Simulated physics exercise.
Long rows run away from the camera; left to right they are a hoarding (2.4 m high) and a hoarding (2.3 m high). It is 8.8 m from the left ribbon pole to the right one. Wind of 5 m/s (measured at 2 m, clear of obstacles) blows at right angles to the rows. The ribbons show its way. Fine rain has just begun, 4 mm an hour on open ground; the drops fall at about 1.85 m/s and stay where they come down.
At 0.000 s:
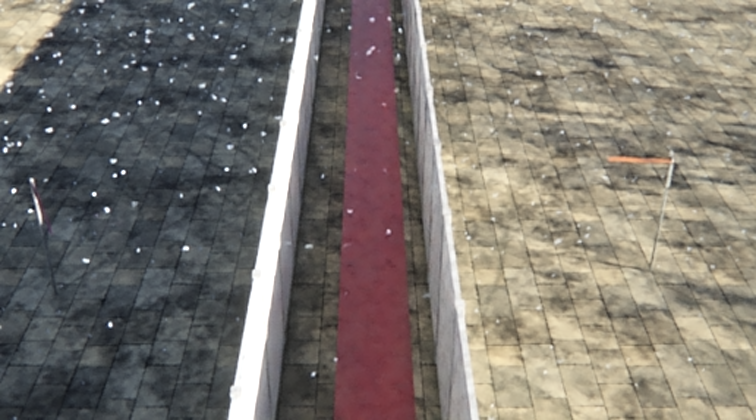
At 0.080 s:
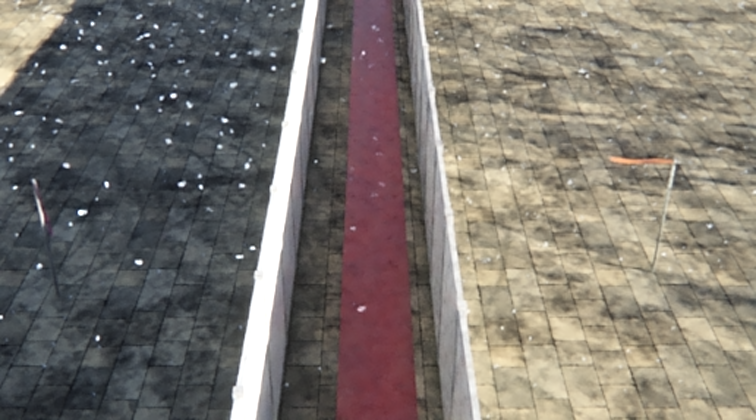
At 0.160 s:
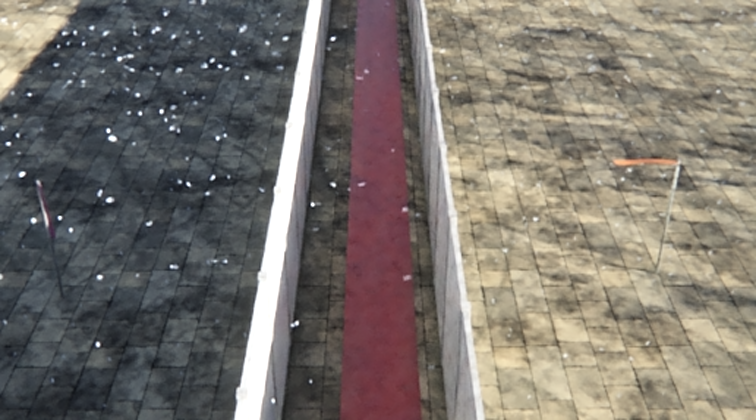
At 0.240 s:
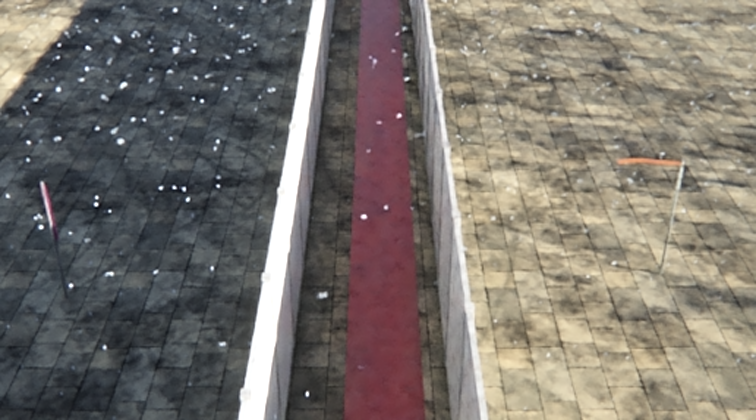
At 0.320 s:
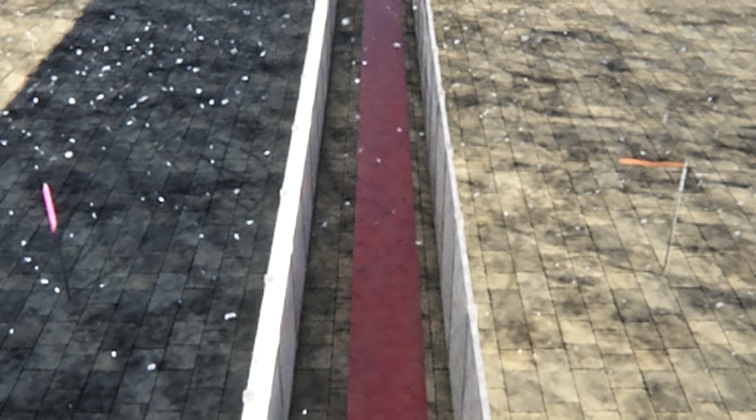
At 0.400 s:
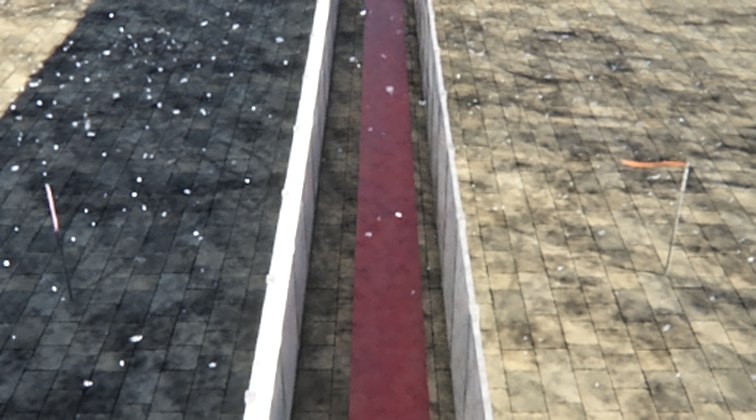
Orange ribbon streaming left beyond two pale barriers flanking a red strip, the left ribbon hanging nearly straight as white specks flit.
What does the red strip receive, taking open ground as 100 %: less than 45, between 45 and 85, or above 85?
The amount there is not even 45 % of the open one.
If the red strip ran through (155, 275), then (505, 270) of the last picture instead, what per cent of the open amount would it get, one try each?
In turn about 70 %, 100 %.
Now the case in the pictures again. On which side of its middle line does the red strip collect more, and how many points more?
The left half, by about 10 points.
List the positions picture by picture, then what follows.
The first frame shows the left ribbon ends at (51, 234), hanging almost straight.
The second frame shows the right ribbon ends at (611, 159), leaning 95 degrees to the left and the red one passes (375, 268).
The third frame shows the left ribbon ends at (54, 238), hanging almost straight, above the rows the drops slant 80 degrees from upright, towards the left and the top of the left hoarding crosses (297, 83).
The fourth frame shows the right ribbon ends at (619, 162), leaning 90 degrees to the left and the red one passes (382, 188).
The fifth frame shows the left ribbon ends at (56, 242), hanging almost straight and above the rows the drops slant 80 degrees from upright, towards the left.
The sixth frame shows the right ribbon ends at (623, 162), leaning 90 degrees to the left and the top of the left hoarding crosses (305, 87).
After 10 minutes open ground has 0.7 mm and the red strip 0.1 mm.
After 30 minutes open ground has 2.0 mm and the red strip 0.2 mm.
After 60 minutes open ground has 4.0 mm and the red strip 0.4 mm, so the red strip has 9 % of the open amount; the left half of it has 14 %, the right half 4 %.
